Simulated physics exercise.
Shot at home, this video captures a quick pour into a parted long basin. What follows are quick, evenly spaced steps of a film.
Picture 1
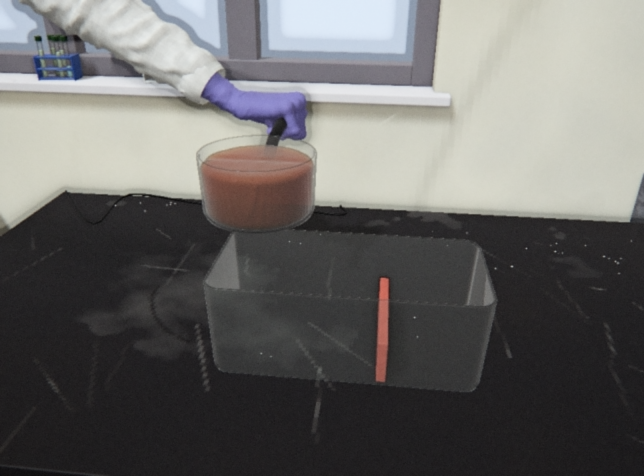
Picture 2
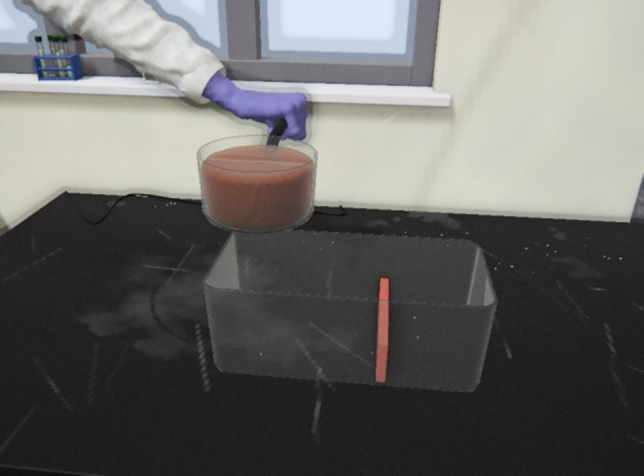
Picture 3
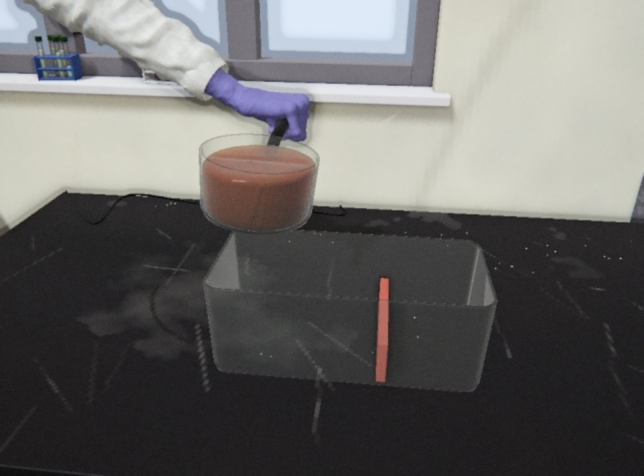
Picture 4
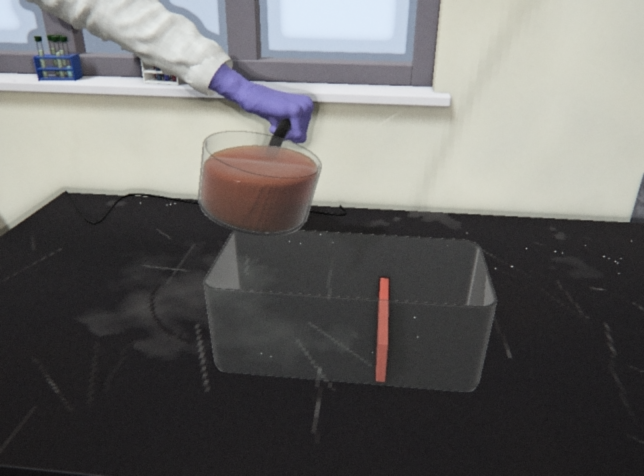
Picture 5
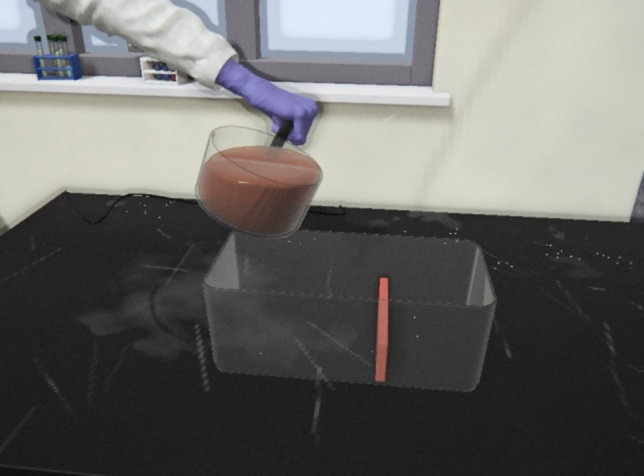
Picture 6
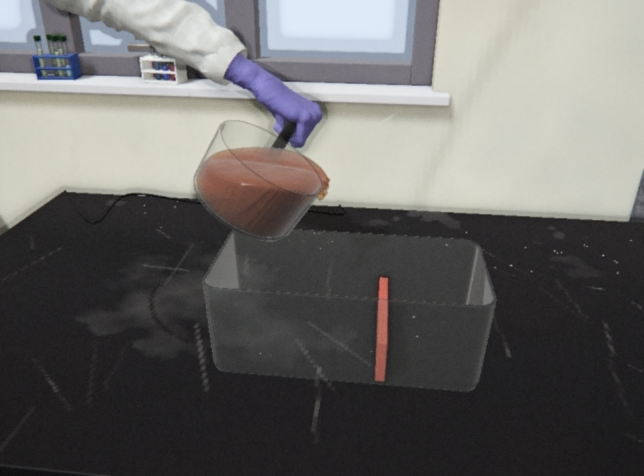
At the start, a purple-gloved hand holds a clear round container of reddish-brown liquid level above a long, see-through basin with an upright red divider. The hand slowly tilts the container to the right, more steeply as it goes, until the liquid reaches the right rim and begins to come over the edge.
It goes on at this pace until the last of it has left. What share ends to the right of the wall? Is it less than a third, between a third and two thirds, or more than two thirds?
My call is that the right side misses a third.
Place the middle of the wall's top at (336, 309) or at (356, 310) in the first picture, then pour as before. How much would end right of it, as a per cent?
Result: 70 % first, 40 % second.
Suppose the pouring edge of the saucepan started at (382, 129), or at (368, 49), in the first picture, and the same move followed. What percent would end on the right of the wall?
Estimate, in order: 85 and 80 per cent.
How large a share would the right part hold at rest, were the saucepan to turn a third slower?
Close to 5 out of every hundred.
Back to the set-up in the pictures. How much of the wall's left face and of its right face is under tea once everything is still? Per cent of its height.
The left side ends up close to 40, the right side close to 0.
A moment on, the saucepan is tipped on its side and 30 per cent is still to pour, 39 is left of the wall and 1 right of it.
Next, the saucepan is tipped right over and 6 per cent is still to pour, 87 is left of the wall and 2 right of it.
Then the saucepan is tipped right over and 1 per cent is still to pour, 92 is left of the wall and 4 right of it.
Later the saucepan is tipped right over and 0 per cent is still to pour, 93 is left of the wall and 5 right of it.
In the end 93 per cent lies left of the wall, 5 right of it and 2 outside.
